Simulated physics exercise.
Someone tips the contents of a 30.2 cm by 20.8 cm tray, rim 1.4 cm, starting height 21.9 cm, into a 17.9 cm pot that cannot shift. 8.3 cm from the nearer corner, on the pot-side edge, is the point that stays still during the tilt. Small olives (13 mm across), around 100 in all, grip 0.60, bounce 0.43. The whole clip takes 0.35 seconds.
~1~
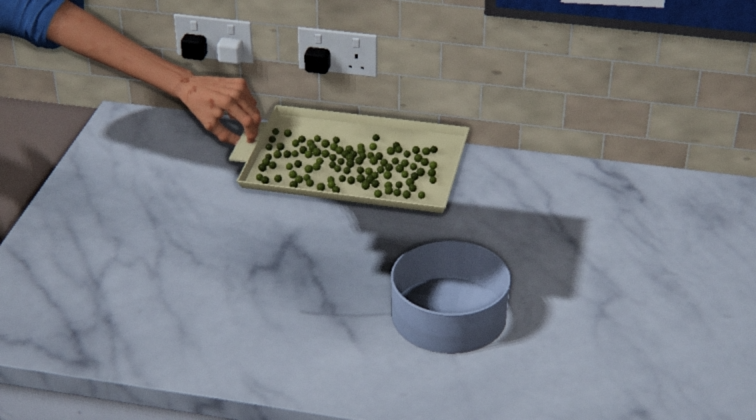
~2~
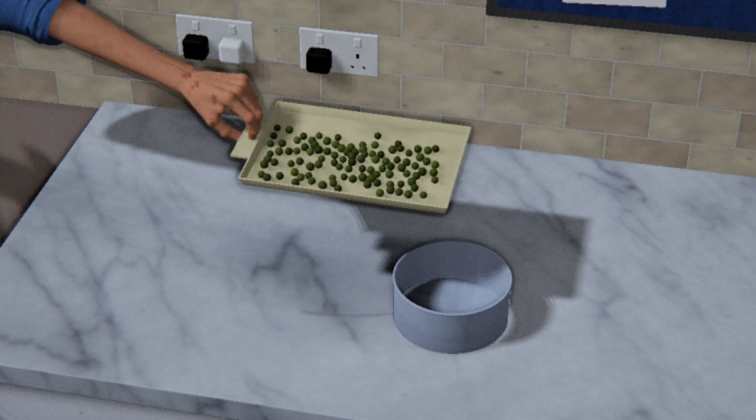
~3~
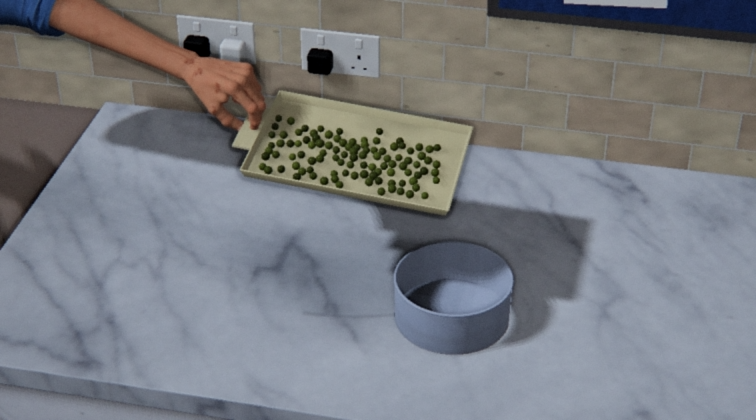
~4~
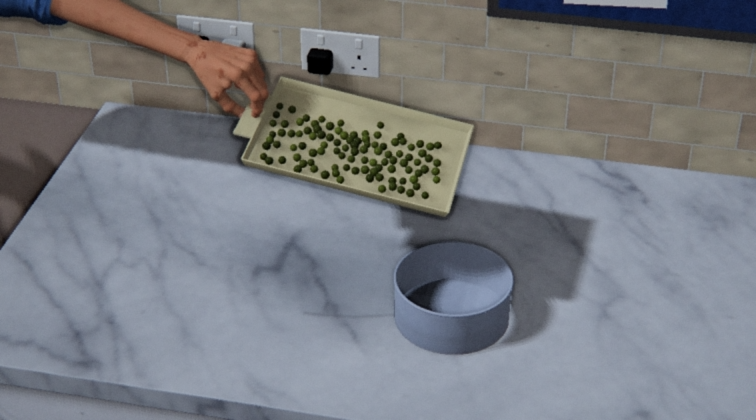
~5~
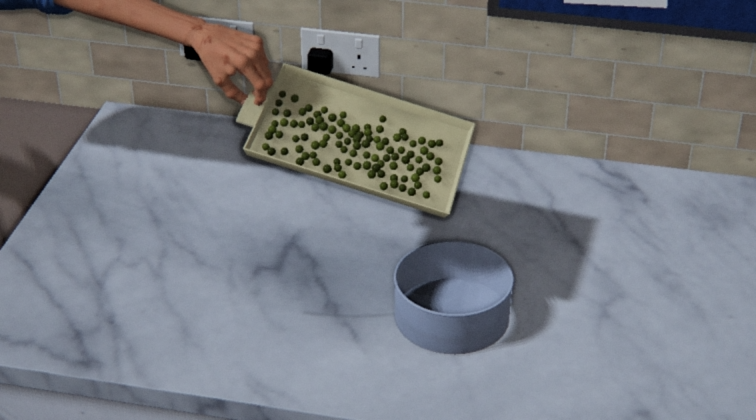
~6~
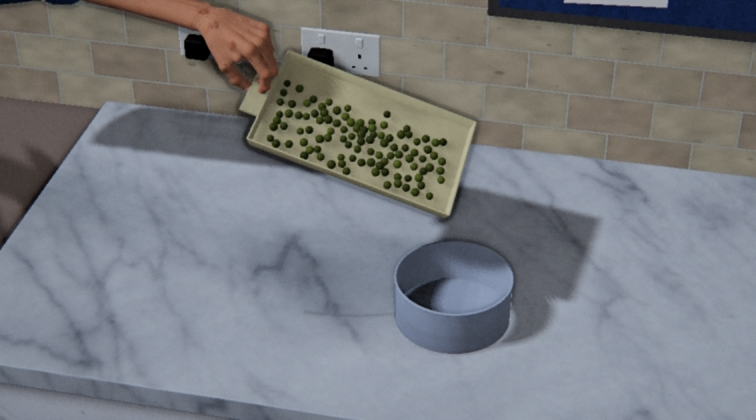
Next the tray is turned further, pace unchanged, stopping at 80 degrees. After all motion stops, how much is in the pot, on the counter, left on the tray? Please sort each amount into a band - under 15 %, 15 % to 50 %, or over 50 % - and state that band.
Pot: Over 50 %; counter: Under 15 %; tray: Under 15 %.
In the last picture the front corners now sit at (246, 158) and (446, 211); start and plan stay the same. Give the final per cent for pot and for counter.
Pot 95, counter 0.
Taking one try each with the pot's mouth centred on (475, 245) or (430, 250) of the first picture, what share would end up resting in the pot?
I'd say close to 30 percent for the first spot and 30 percent for the second.
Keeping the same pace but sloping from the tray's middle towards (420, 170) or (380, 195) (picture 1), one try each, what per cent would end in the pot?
65 and 75 %.
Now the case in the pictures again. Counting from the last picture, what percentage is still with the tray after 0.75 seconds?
Value: About 95%.
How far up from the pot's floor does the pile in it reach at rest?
Roughly 2.5 cm up.
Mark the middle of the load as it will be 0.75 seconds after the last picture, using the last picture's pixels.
Roughly pixel (435, 179).
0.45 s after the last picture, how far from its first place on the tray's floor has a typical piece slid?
About 10 cm.
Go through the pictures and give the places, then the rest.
Tray tilt 0 degrees, front corners at (241, 180) and (442, 205); middle of the pieces at (350, 164); pot at (451, 276), in the first picture.
Tray tilt 1 degrees, front corners at (243, 176) and (444, 205); middle of the pieces at (352, 162), in the second picture.
Tray tilt 5 degrees, front corners at (245, 168) and (445, 208), lowest corner right front; middle of the pieces at (354, 158), in the third picture.
Tray tilt 10 degrees, front corners at (246, 158) and (446, 209), lowest corner right front; middle of the pieces at (355, 152), in the fourth picture.
Tray tilt 14 degrees, front corners at (248, 147) and (446, 210), lowest corner right front; middle of the pieces at (357, 146), in the fifth picture.
Tray tilt 19 degrees, front corners at (252, 138) and (447, 211), lowest corner right front; middle of the pieces at (361, 142); pot at (454, 276), in the sixth picture.
Then, 0.45 s after the last picture, tilt 48 degrees; the tray holds 100 %, the pot 0 %.
Then, 0.75 s after the last picture, tilt 68 degrees; the tray holds 95 %, the pot 5 %.
Then, 1.14 s after the last picture, tilt 80 degrees; the tray holds 30 %, the pot 40 %.
In the end, pot 95 %, counter 5 %, tray 0 %.
